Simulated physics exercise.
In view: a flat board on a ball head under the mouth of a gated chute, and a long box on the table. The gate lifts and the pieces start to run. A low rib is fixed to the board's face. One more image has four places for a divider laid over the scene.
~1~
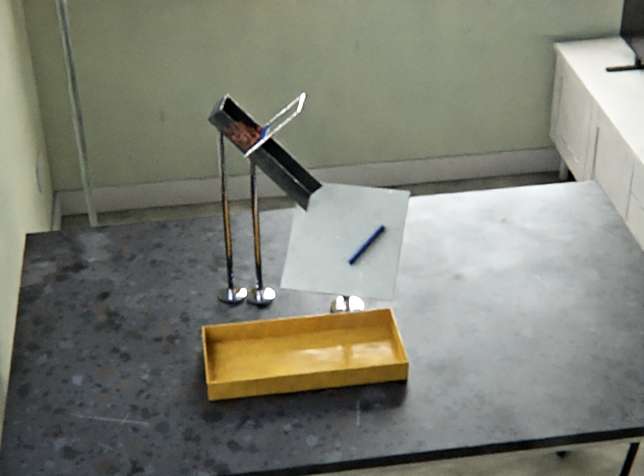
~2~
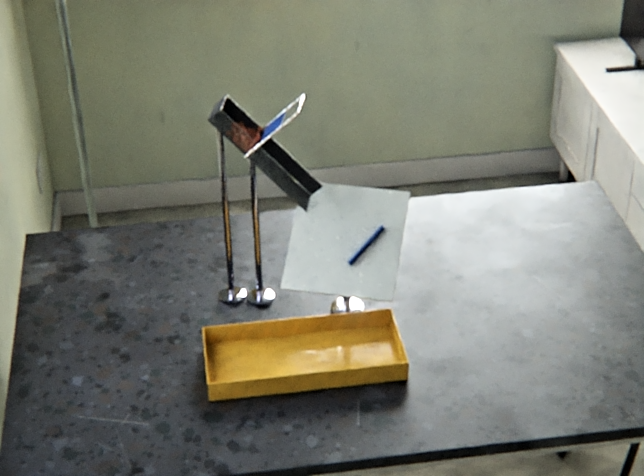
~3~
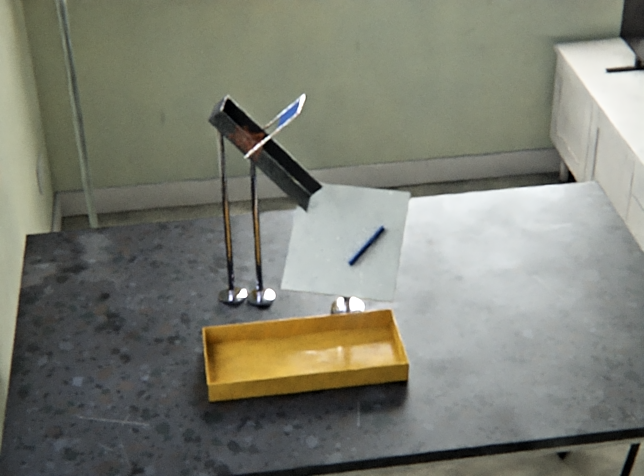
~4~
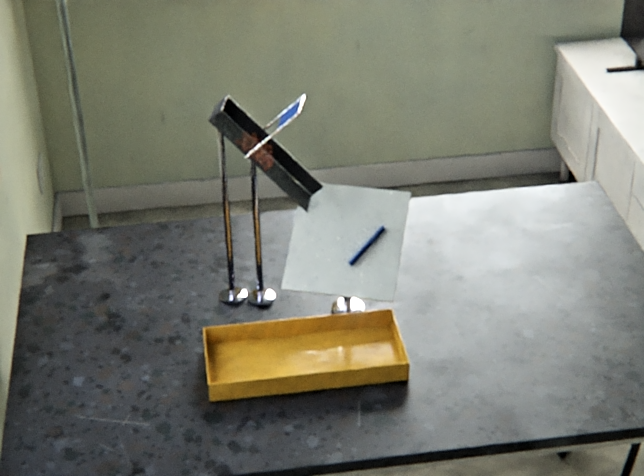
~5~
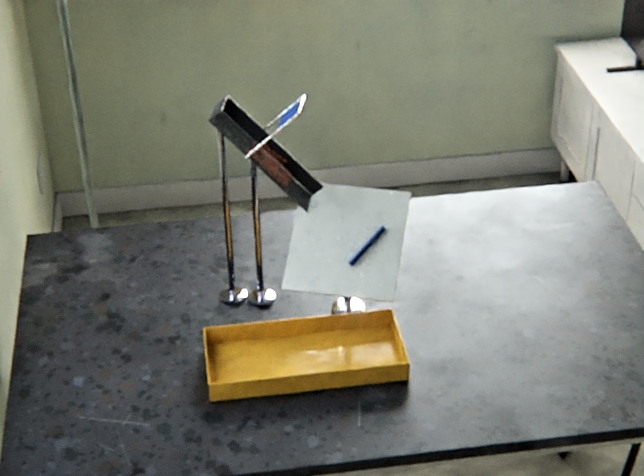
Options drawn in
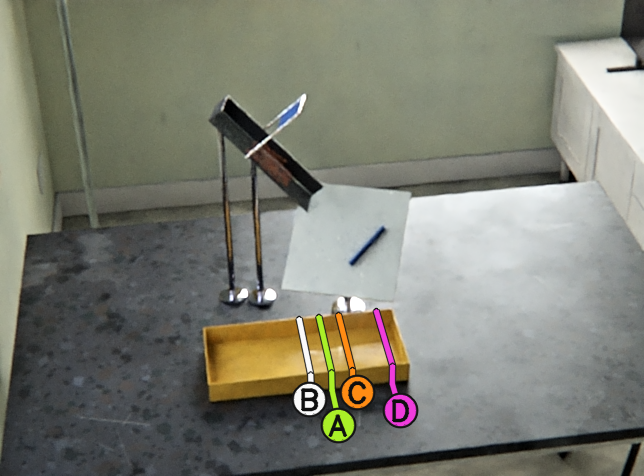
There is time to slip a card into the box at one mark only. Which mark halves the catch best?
I would pick line A.
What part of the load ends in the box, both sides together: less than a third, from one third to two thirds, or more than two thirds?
More than two thirds.
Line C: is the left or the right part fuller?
The left side.
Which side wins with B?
The right side.
On the marked copy, line A crosses the front rim at (331, 371); line B crosses the front rim at (310, 373); line C crosses the front rim at (352, 369); line D crosses the front rim at (392, 365).
With A, of what is caught, about two thirds on the left of the divider, about a third on the right.
With B, of what is caught, a stray few on the left of the divider, nearly all on the right.
With C, of what is caught, nearly all on the left of the divider, a small part on the right.
With D, of what is caught, all on the left of the divider, none on the right.
